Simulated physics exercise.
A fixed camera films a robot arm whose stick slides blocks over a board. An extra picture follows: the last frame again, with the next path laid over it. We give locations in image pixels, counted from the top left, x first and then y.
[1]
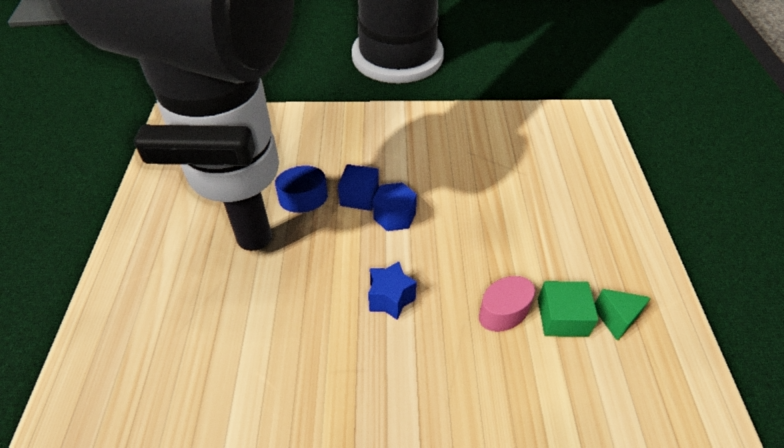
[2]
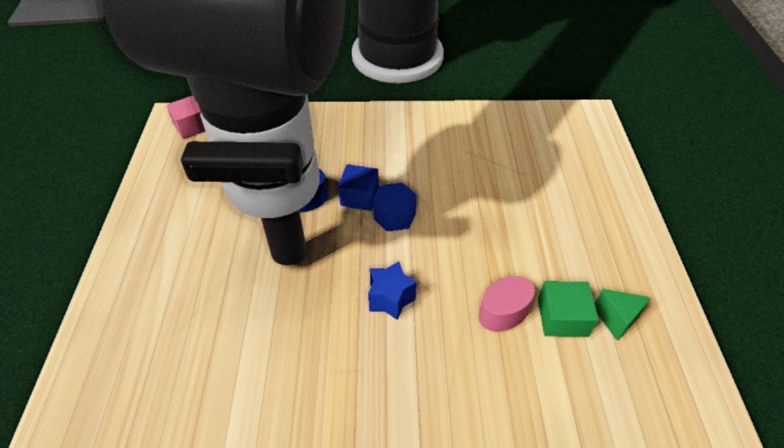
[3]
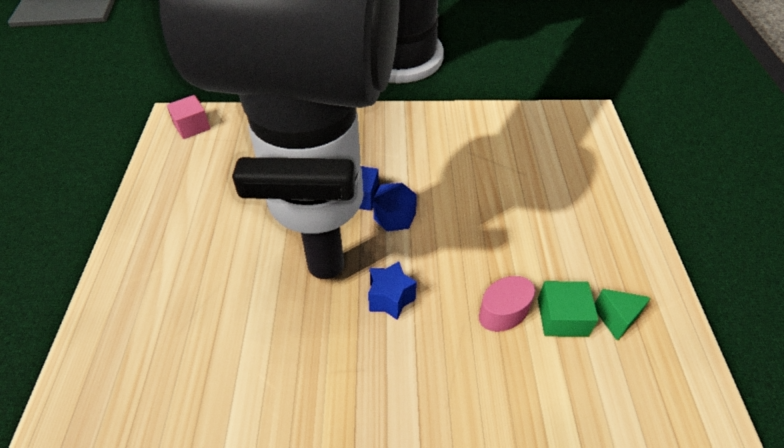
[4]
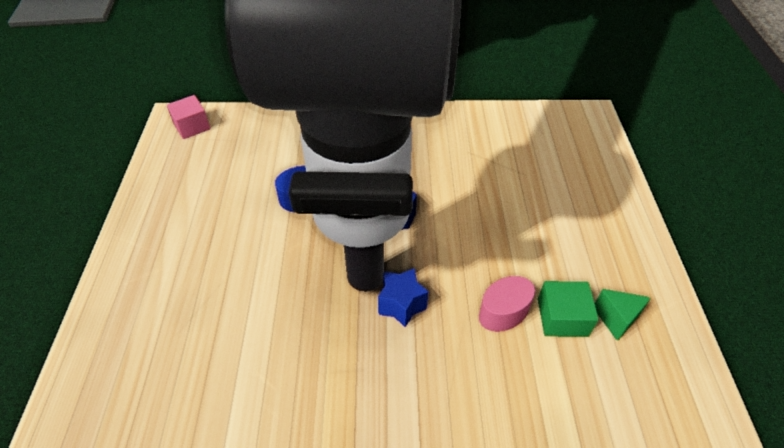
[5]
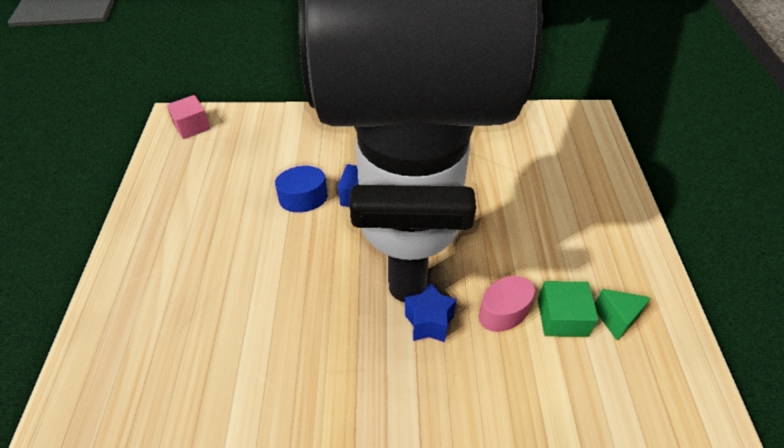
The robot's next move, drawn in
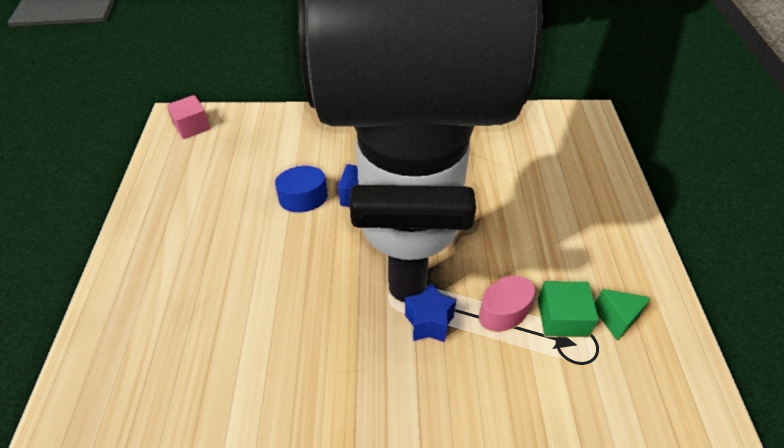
On a wooden tabletop, a black-and-grey robot arm sweeping its stick rightward and nudging a blue star slightly right and nearer the viewer.
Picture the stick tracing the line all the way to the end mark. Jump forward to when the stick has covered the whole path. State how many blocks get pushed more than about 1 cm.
Blocks moved: Three or more.
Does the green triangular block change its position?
In short: Yes.
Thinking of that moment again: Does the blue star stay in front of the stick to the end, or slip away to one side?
The stick should slip past it.
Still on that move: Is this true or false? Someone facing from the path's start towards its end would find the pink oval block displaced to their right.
Verdict: False.
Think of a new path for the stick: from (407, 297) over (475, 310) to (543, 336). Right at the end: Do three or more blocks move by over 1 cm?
Short answer: Yes.
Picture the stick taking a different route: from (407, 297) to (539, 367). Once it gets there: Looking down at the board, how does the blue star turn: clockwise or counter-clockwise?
Prediction: Clockwise.
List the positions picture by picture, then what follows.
Stick's lower end at (254, 238); blue star at (390, 281); pink oval block at (509, 294); green square piece at (571, 300); green triangular block at (627, 303), in the first picture.
Stick at (289, 252); blocks still, in the second picture.
Stick at (326, 265); blocks still, in the third picture.
Stick at (366, 277); blue star at (402, 287), in the fourth picture.
Stick at (407, 287); blue star at (431, 305); pink oval block at (509, 294); green square piece at (571, 300); green triangular block at (627, 303), in the fifth picture.
Drawn move, from (407, 297) to (577, 345).
What follows on the original path. One third of the way, stick at (464, 303); blue star at (462, 328), turned 45° clockwise.
Two thirds of the way, stick at (522, 319); blue star at (466, 330), turned 65° clockwise; pink oval block at (552, 288), turned 75° anticlockwise; green square piece at (598, 296); green triangular block at (637, 303), turned 30° clockwise.
At the end, stick at (582, 336); blue star at (466, 330), turned 65° clockwise; pink oval block at (565, 287), turned 110° anticlockwise; green square piece at (617, 292); green triangular block at (656, 303), turned 30° clockwise.
